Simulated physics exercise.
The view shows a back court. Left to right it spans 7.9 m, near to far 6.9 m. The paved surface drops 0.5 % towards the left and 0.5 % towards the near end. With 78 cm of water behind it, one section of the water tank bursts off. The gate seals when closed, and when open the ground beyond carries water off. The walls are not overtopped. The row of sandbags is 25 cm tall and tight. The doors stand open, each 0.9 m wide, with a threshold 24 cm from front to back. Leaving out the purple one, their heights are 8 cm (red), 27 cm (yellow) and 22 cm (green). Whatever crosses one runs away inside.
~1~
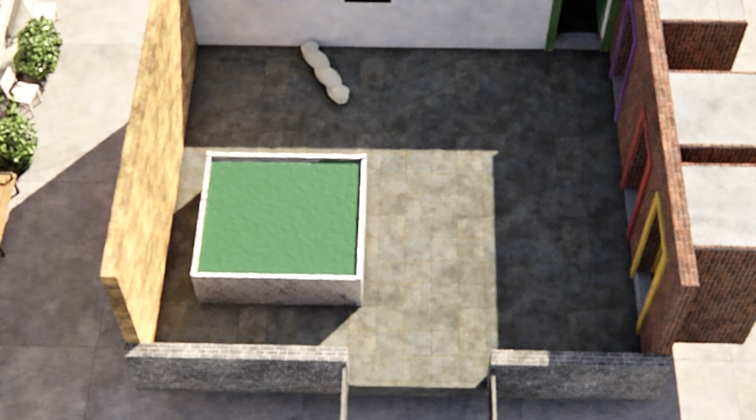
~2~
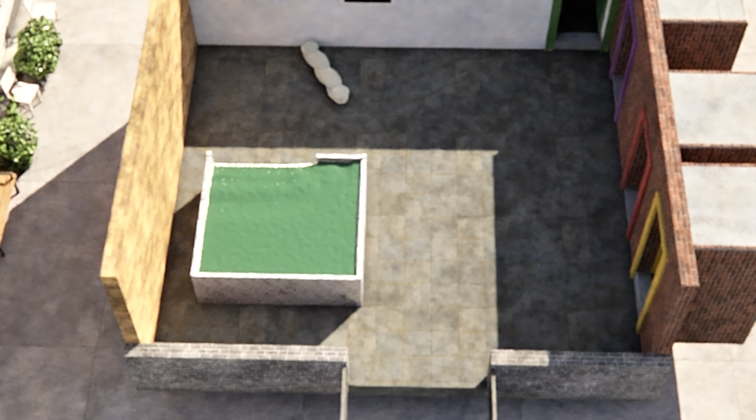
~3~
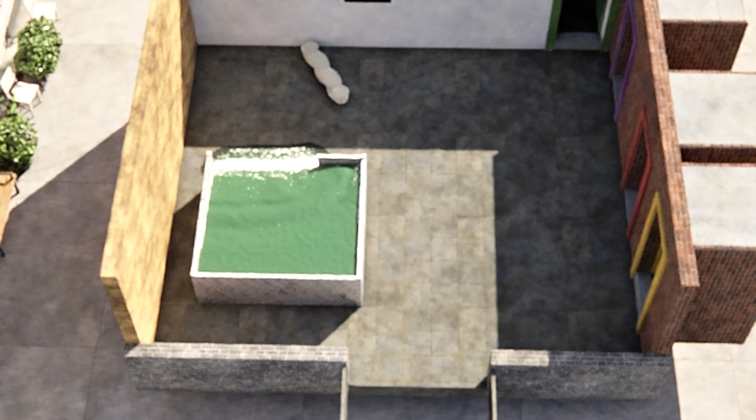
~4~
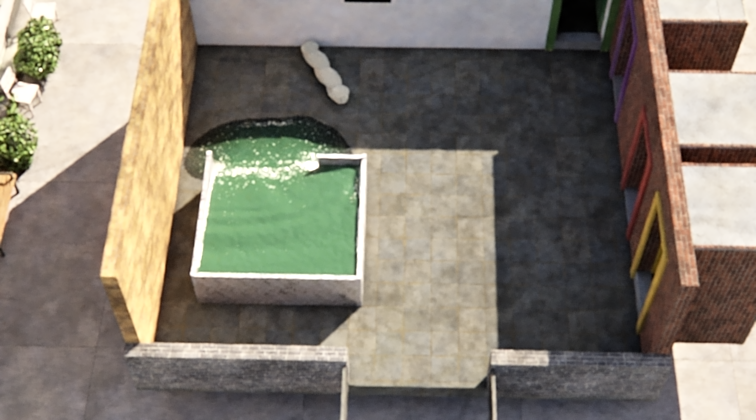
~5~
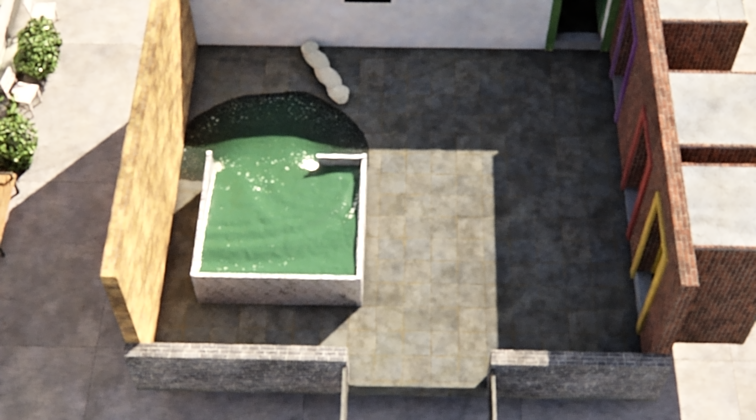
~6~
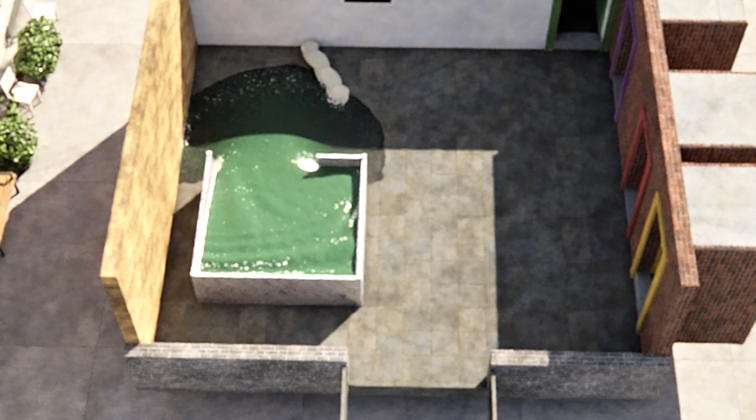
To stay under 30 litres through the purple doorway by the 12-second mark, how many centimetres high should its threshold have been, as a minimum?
At least 10.5 cm or so.
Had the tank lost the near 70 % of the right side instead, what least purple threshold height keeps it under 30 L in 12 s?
Then roughly 10.5 cm.
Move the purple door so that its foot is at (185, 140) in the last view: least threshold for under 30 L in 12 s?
About 29 cm.
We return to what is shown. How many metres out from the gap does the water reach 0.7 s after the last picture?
About 4.0 m.
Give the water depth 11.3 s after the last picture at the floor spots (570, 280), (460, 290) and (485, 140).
About 11, 6 and 7 cm.
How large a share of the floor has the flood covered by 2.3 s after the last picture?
About 35 per cent.
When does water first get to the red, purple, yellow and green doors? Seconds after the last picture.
Red 4.5 s, purple 3.6 s, yellow 5.5 s, green 2.4 s.
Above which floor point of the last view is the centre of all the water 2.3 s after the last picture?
At about (276, 152).
Then, 0.7 s after the last picture water covers 20 % of the floor, deepest (56 cm) near (208, 46); it has not reached the purple door.
Then, 2.3 s after the last picture water covers 35 % of the floor, deepest (47 cm) near (235, 54); it has not reached the purple door.
Then, 11.3 s after the last picture water covers 95 % of the floor, deepest (16 cm) near (198, 46); 5 cm at the purple door, 38 litres in over its 10 cm threshold.
At the purple door as built, the water peaked near 16 cm, 4.5 s after the last picture.
With a threshold of 9.5 cm, 45 litres would have come in within the 12 s; with 12.5 cm, 12 litres. So under 30 litres takes about 10.5 cm.
